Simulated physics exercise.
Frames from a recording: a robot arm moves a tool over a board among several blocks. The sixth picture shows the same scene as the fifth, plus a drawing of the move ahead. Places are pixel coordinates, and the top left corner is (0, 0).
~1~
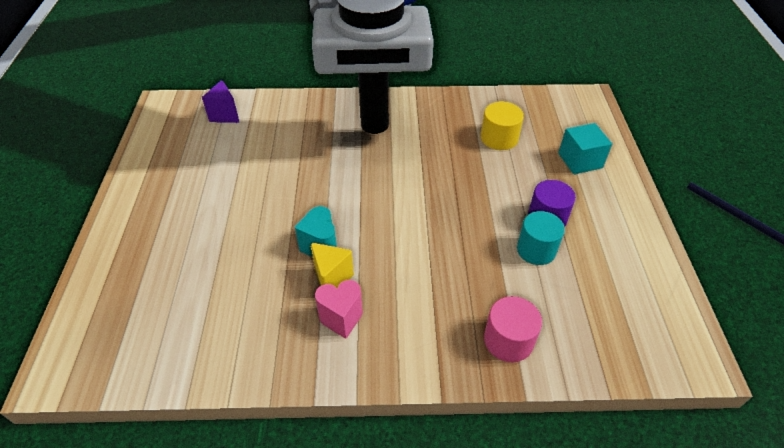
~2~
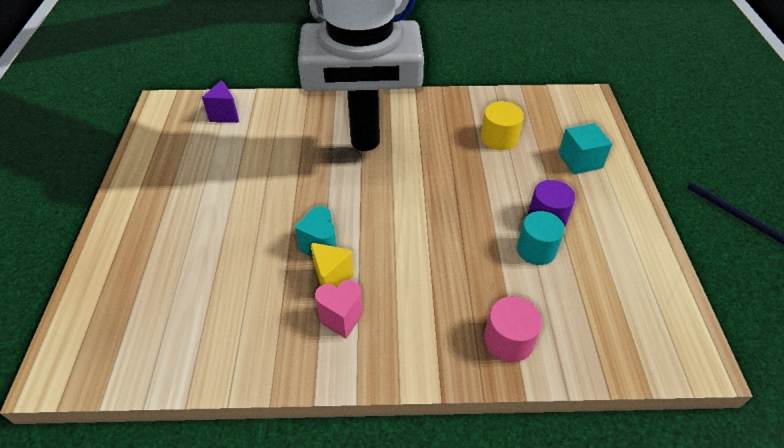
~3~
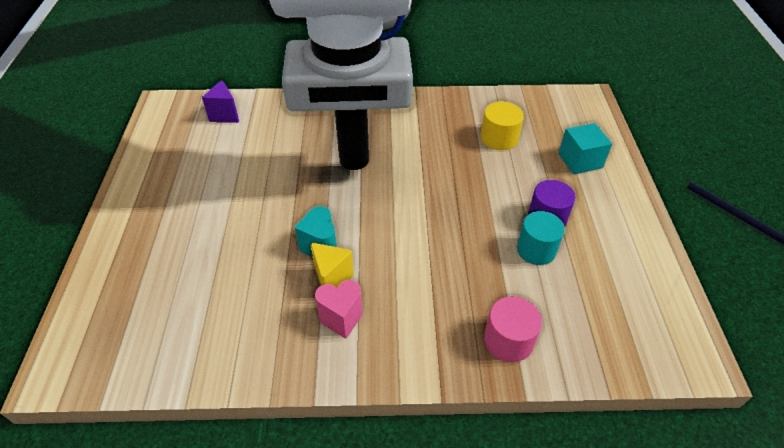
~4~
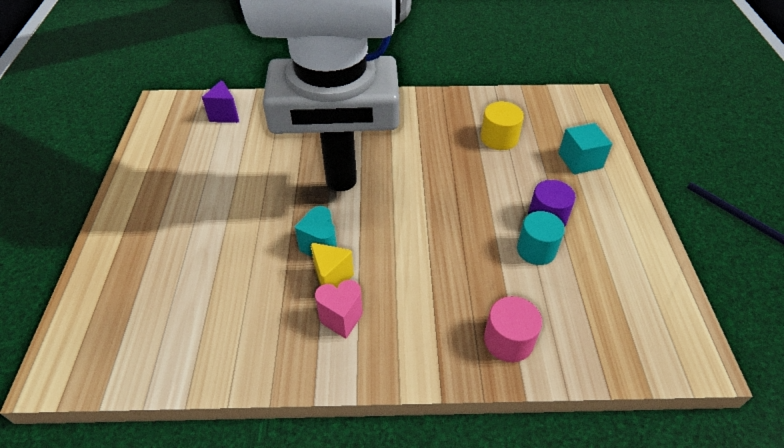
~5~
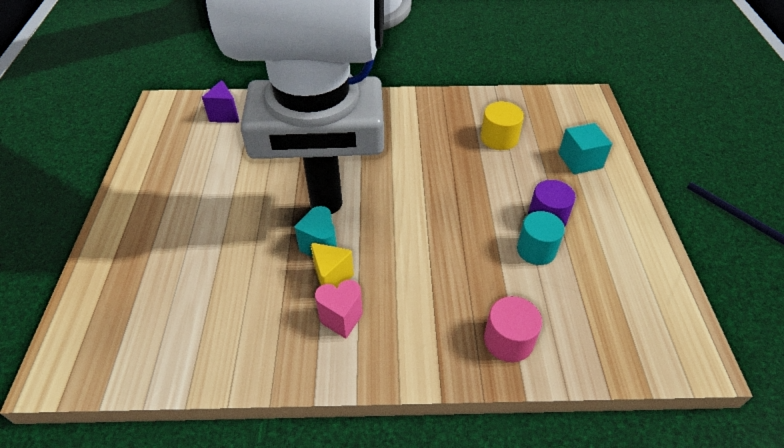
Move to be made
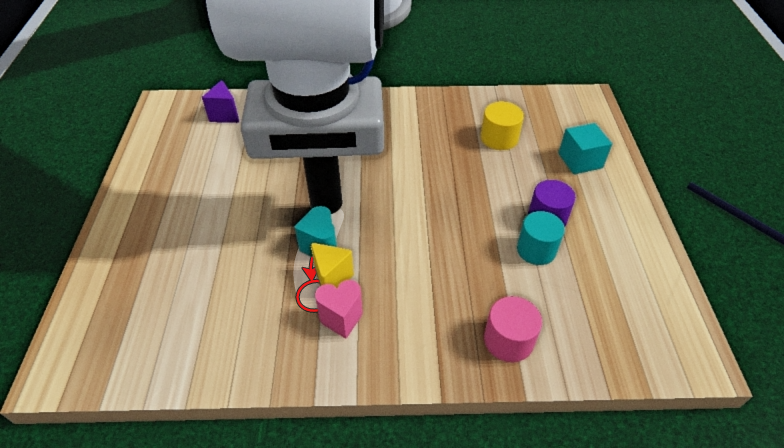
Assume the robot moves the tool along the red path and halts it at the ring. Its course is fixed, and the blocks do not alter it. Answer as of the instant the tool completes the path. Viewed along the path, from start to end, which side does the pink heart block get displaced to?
It's going to go left.
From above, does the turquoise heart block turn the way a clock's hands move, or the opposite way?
It makes a clockwise turn.
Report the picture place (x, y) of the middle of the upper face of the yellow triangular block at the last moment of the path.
Expect it around (336, 290).
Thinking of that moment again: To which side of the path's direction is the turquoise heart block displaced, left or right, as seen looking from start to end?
Gets pushed right.
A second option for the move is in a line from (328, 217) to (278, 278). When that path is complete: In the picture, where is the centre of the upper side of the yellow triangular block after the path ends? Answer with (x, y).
The middle of its top is at (330, 281).
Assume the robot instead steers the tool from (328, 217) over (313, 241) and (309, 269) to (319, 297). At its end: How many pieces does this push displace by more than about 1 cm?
At least three of them.
The drawn path runs from (328, 217) by way of (314, 254) to (315, 296).
What follows on the original path. One third of the way, tool (316, 229); turquoise heart block (305, 248); yellow triangular block (325, 271), turned 50° anticlockwise; pink heart block (341, 298).
Two thirds of the way, tool (309, 255); turquoise heart block (288, 275), turned 25° clockwise; yellow triangular block (325, 277), turned 75° anticlockwise; pink heart block (343, 301).
At the end, tool (313, 283); turquoise heart block (280, 297), turned 65° clockwise; yellow triangular block (336, 290), turned 75° anticlockwise; pink heart block (351, 315).
